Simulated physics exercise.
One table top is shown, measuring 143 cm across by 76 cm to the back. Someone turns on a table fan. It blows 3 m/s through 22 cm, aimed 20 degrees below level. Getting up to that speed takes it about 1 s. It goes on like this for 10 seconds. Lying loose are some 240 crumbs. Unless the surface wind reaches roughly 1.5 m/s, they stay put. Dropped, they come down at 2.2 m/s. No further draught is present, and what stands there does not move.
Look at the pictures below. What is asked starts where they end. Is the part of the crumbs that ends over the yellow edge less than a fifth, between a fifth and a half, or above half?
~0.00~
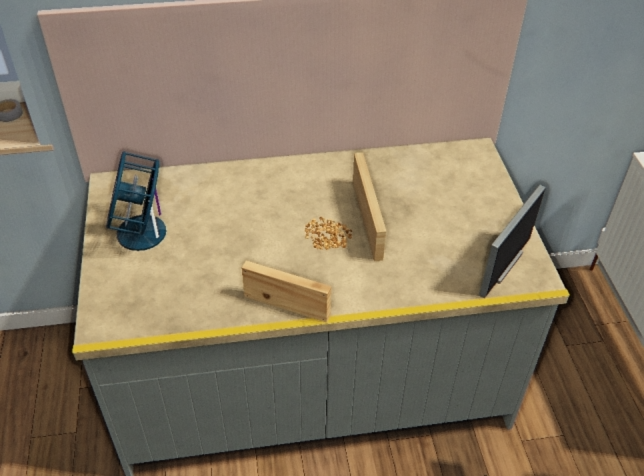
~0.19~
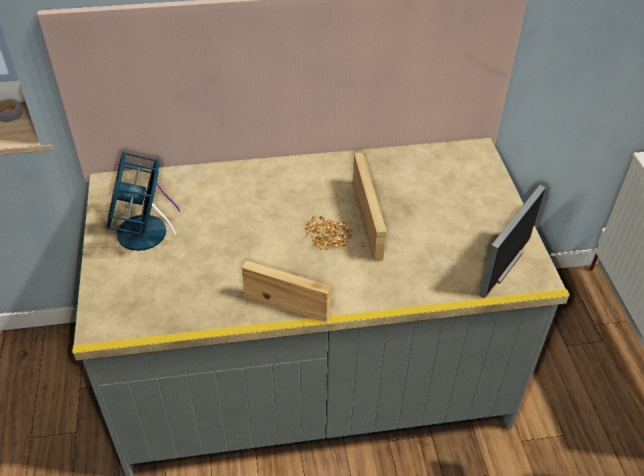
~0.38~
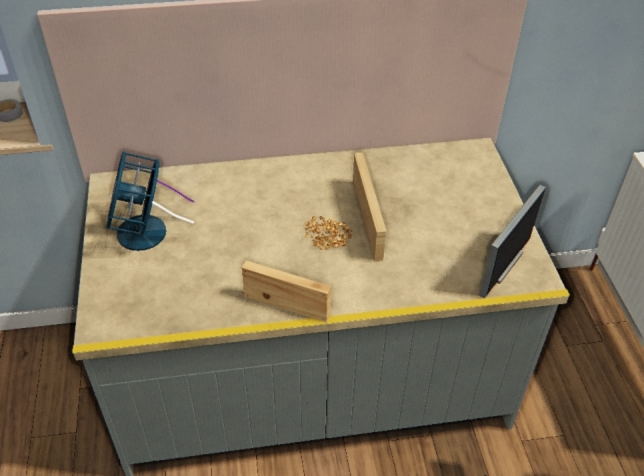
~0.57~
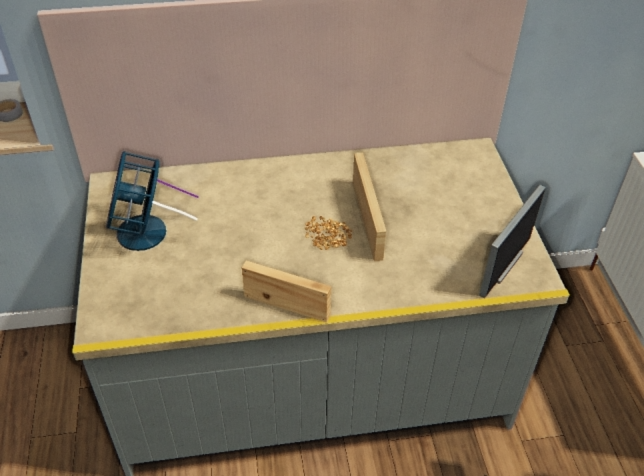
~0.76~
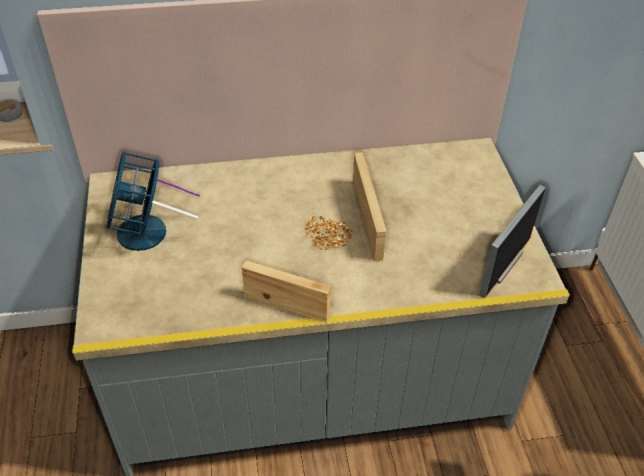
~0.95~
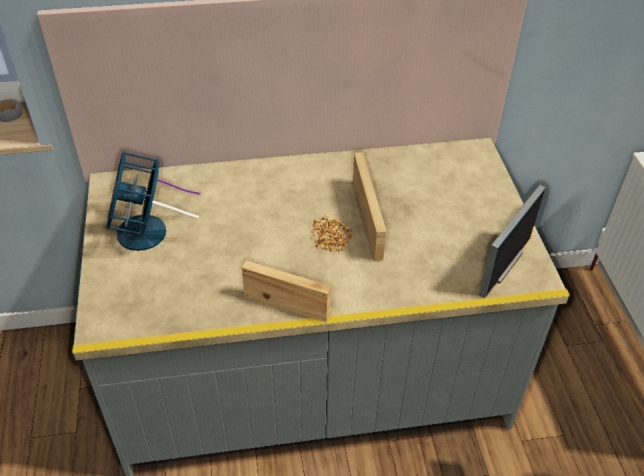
Over fifty percent.
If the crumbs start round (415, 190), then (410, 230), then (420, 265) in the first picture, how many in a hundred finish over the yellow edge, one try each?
0, 0 and 1 in a hundred, respectively.
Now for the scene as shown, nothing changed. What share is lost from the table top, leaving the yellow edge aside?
Close to 1 % of them.
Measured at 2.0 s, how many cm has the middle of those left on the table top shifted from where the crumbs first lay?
Roughly 10 cm.
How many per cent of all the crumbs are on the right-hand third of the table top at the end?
I'd estimate around 0 per cent.
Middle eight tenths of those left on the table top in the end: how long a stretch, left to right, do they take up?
I'd say close to 0 cm.
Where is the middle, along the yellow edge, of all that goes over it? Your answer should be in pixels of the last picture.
The halfway point of the crossings is around (432, 312) in the last picture.
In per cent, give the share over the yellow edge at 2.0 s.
Near 50 %.
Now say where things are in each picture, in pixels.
In the first frame, the middle of the crumbs is near (330, 233), none has stirred yet and the mouth of the table fan is at (133, 194).
In the second frame, the middle of the crumbs is near (330, 233), none has stirred yet and the yellow edge is centred on (330, 323).
In the third frame, the middle of the crumbs is near (330, 233), none has stirred yet, the top of a board is at (369, 190) and the top of a board is at (286, 277).
In the fourth frame, the middle of the crumbs is near (330, 233) and none has stirred yet.
In the fifth frame, the middle of the crumbs is near (330, 233) and none has stirred yet.
In the sixth frame, the middle of the crumbs is near (333, 234), the farthest in sight from the table fan is at (351, 231) and about 15 % have left their places.
After 2.0 s, 50 % are on the move or not yet settled, 52 % are over the yellow edge; the middle of those still in play is near (364, 229).
After 3.2 s, 32 % are on the move or not yet settled, 63 % are over the yellow edge; the middle of those still in play is near (364, 226).
After 5.5 s, 22 % are on the move or not yet settled, 72 % are over the yellow edge; the middle of those still in play is near (364, 225).
After 10.0 s, at the end, 75 % are over the yellow edge; the middle of those still in play is near (359, 221).
